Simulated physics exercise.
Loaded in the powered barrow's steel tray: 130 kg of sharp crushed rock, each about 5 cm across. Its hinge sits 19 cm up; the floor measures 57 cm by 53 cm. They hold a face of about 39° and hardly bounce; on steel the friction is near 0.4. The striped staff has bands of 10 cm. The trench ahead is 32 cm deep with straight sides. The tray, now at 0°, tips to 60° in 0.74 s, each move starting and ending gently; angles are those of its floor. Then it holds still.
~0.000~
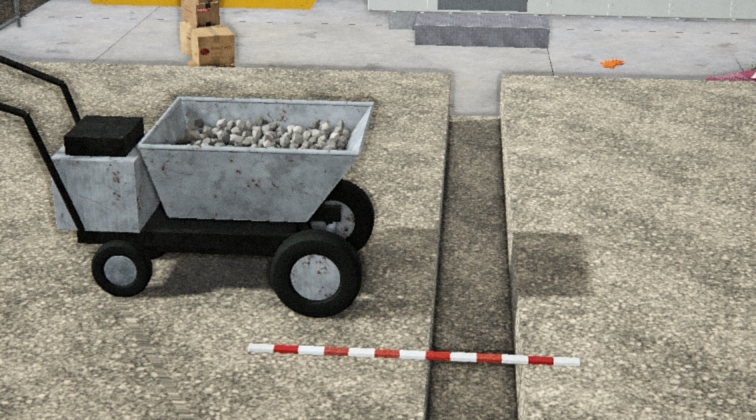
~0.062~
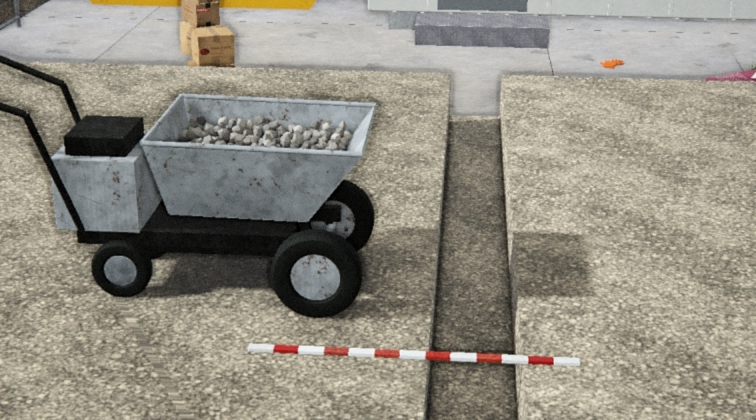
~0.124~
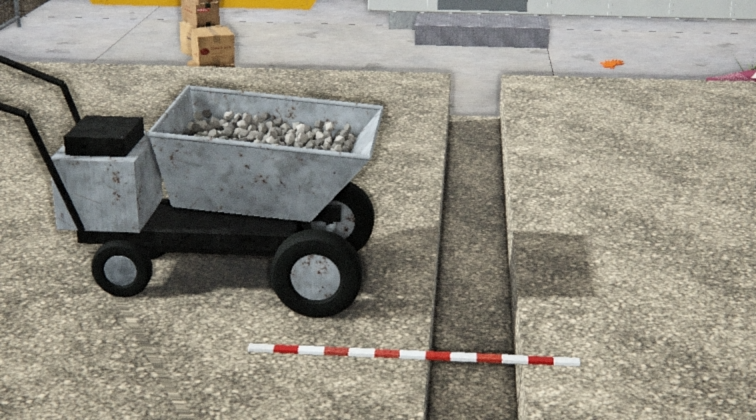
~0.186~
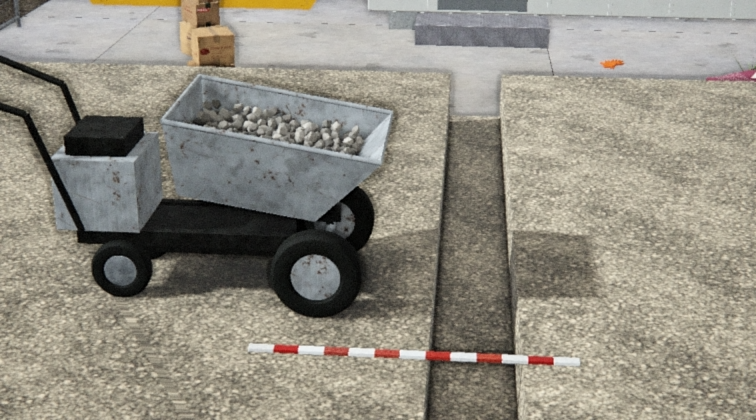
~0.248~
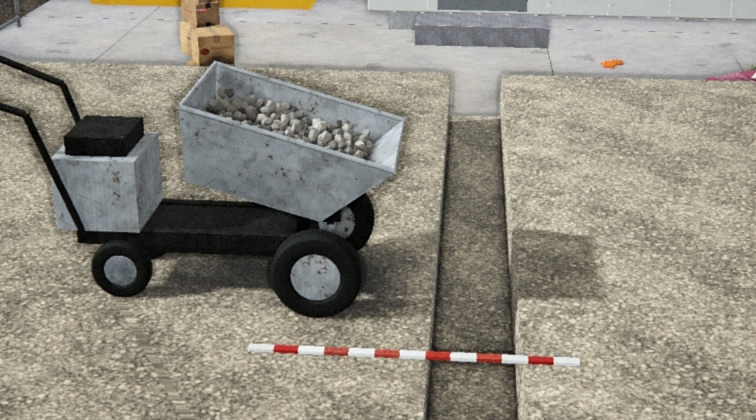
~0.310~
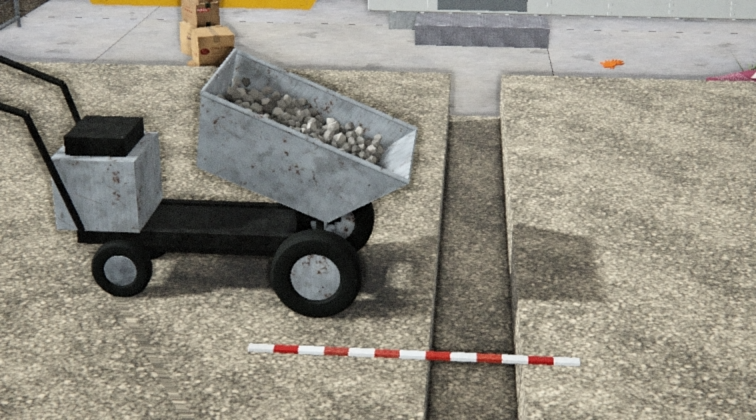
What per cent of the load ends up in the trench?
Close to 24 in a hundred.
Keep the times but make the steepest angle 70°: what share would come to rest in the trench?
In that case some 55 per cent.
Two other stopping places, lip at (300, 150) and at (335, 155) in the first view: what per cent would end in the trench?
Near 30 per cent from the first place, 30 from the second.
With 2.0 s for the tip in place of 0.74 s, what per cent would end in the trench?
It would be near 15 per cent.
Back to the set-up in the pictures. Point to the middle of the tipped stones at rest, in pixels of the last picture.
Around (499, 344).
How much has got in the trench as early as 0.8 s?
About 0 per cent by then.
After 0.6 s the floor is at 50°; 100 % in the tray; the foremost stones are at (415, 203).
After 0.8 s the floor is at 60°; 98 % in the tray, 2 % in the trench; the foremost stones are at (485, 240).
After 1.2 s the floor is at 60°; 76 % in the tray, 17 % in the trench, 7 % past the trench; the foremost stones are at (590, 308).
After 3.1 s the floor is at 60°; 67 % in the tray, 24 % in the trench, 9 % past the trench; the foremost stones are at (640, 297).
